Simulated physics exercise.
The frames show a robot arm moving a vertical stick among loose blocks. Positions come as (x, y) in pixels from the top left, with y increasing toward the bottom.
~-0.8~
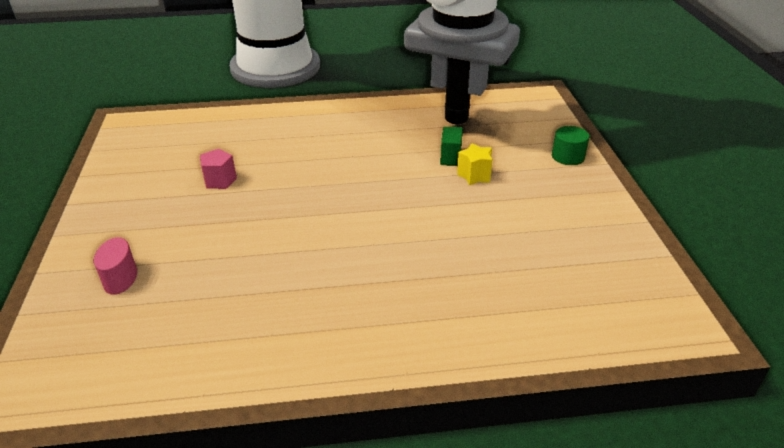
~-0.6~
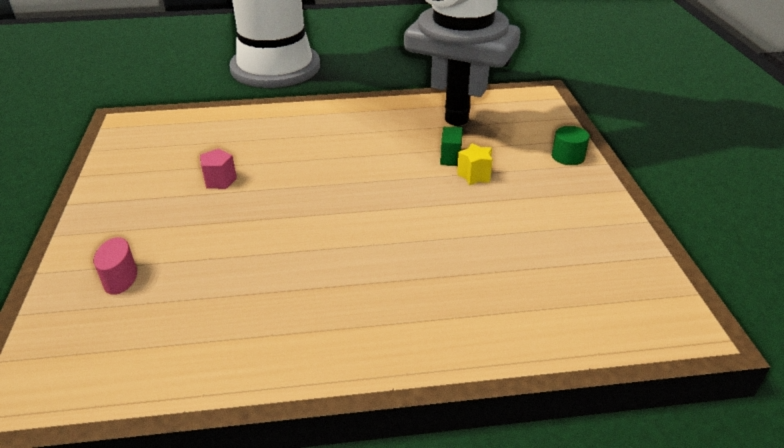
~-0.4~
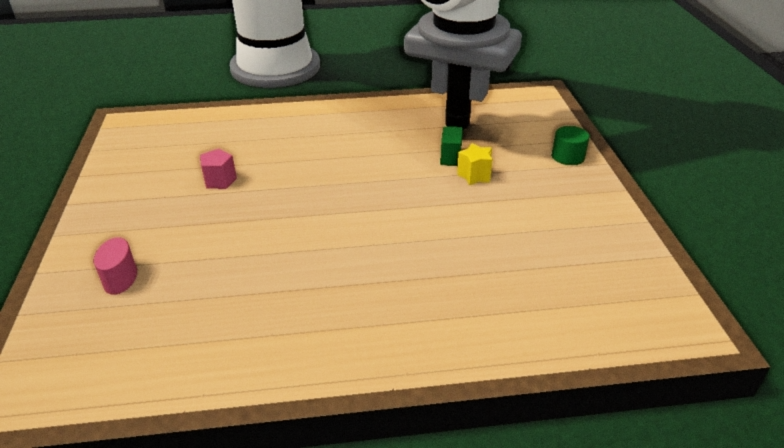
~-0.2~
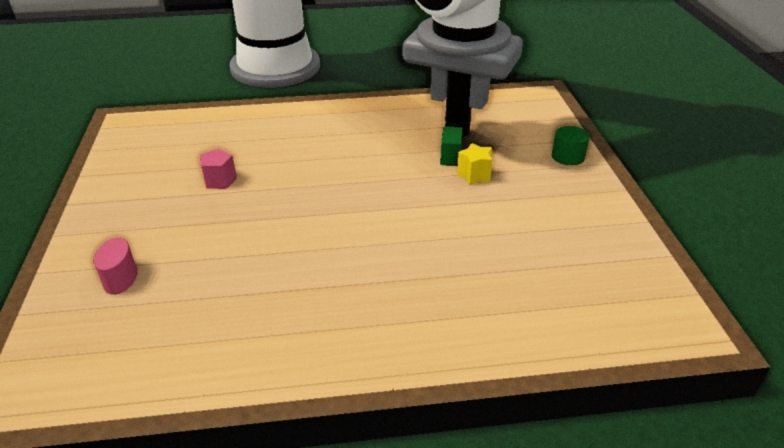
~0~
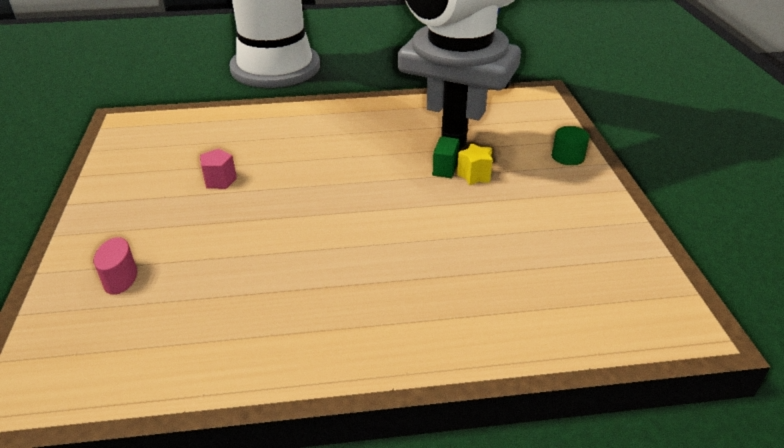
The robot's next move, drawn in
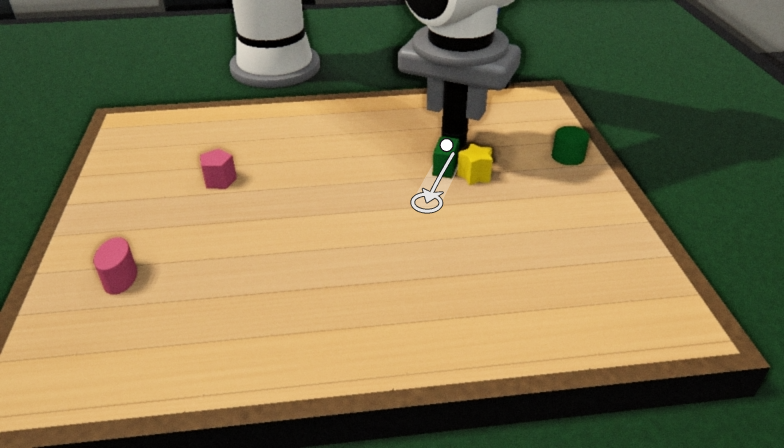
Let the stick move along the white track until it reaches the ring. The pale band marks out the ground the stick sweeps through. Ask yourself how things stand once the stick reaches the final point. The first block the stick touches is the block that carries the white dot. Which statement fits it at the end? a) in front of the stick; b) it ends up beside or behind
The answer is a.
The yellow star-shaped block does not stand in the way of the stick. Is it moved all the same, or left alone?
The push misses it.
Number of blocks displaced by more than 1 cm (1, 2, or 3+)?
My count: 1.
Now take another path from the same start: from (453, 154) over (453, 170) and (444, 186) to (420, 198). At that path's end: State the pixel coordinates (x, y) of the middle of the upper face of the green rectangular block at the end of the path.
It sits at (409, 191).
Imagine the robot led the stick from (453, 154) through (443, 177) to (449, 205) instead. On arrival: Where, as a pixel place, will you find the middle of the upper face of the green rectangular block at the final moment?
Its top middle will sit at (421, 188).
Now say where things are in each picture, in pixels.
The first picture shows stick tip (457, 119); block tops, green rectangular block (452, 134); yellow star-shaped block (477, 152).
The second picture shows stick (457, 121); blocks unchanged.
The third picture shows stick (457, 125); blocks unchanged.
The fourth picture shows stick (457, 133); blocks unchanged.
The fifth picture shows stick (454, 144); green rectangular block (447, 145); yellow star-shaped block (477, 152).
Path on the board, from (453, 154) directly to (427, 203); the dot is on the green rectangular block.
The first path, step by step. One third of the way, stick (445, 159); green rectangular block (436, 161).
Two thirds of the way, stick (436, 175); green rectangular block (425, 178).
At the end, stick (427, 192); green rectangular block (414, 196), turned 15° clockwise; yellow star-shaped block in place.
